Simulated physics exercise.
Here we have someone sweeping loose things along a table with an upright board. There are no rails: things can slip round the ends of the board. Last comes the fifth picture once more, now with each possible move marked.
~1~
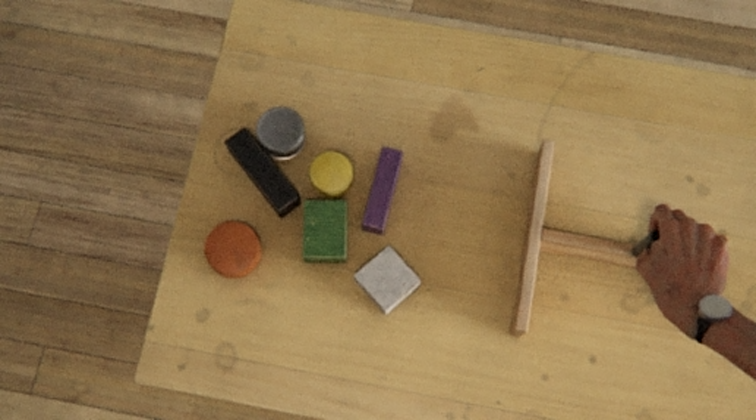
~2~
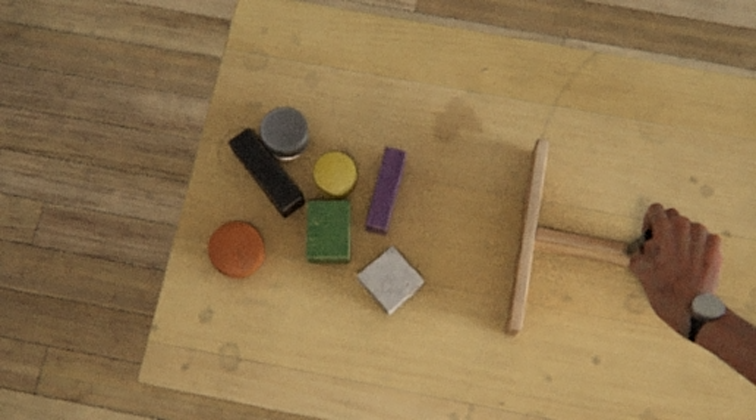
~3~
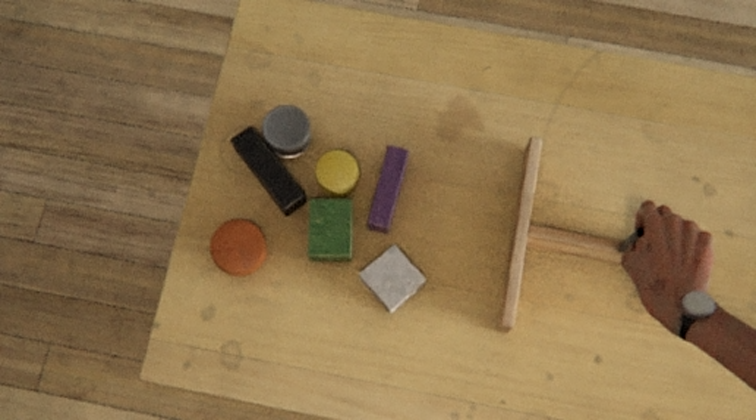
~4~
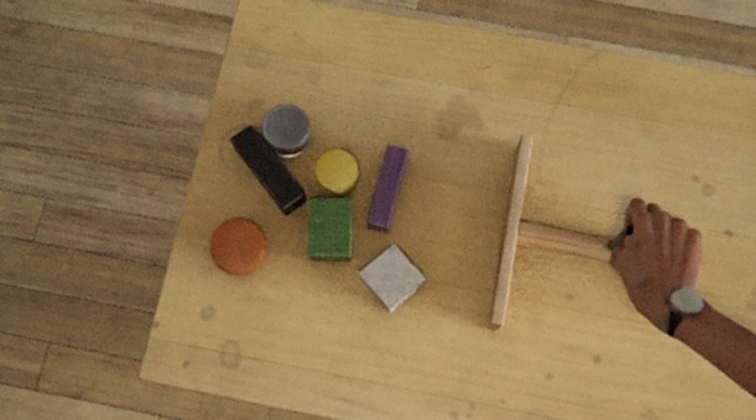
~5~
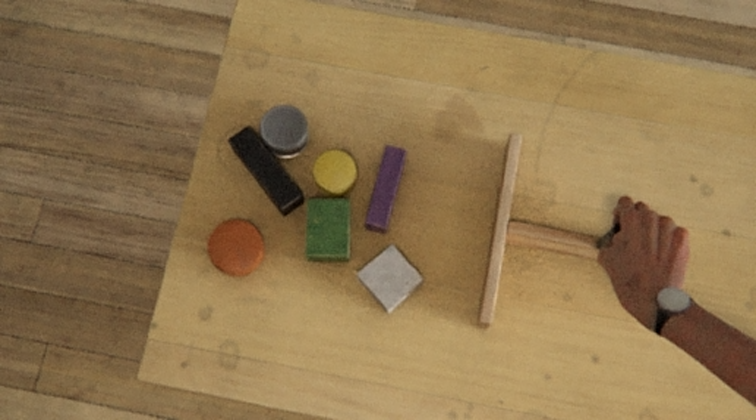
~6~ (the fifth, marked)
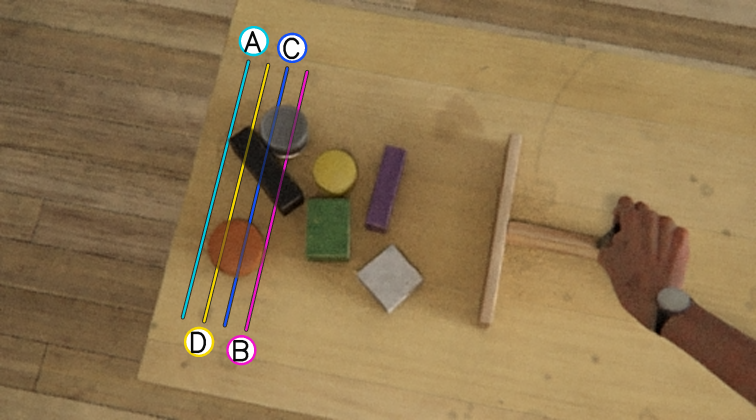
A hand slides an upright wooden board slightly left across a table toward seven small objects.
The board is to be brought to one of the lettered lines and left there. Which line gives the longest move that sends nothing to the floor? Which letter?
As far as mark B.
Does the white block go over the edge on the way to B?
No.
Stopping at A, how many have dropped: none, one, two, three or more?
In all, three or more.
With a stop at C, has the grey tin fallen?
By then, no.
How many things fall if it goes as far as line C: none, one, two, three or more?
In all, two.
On the marked copy, A at (217, 184); B at (278, 195); C at (257, 192); D at (238, 188).
Following B. Soon after the start, board (421, 210); white block (368, 277); orange tin (236, 248).
Later, board (339, 195); black stick (242, 157); orange tin (225, 253).
In the end, board (279, 184); black stick (209, 136); orange tin (184, 259); nothing has fallen.
As for the rest, A drops the orange tin, green block, yellow tin and black stick; C drops the orange tin and black stick; D drops the orange tin, green block and black stick.
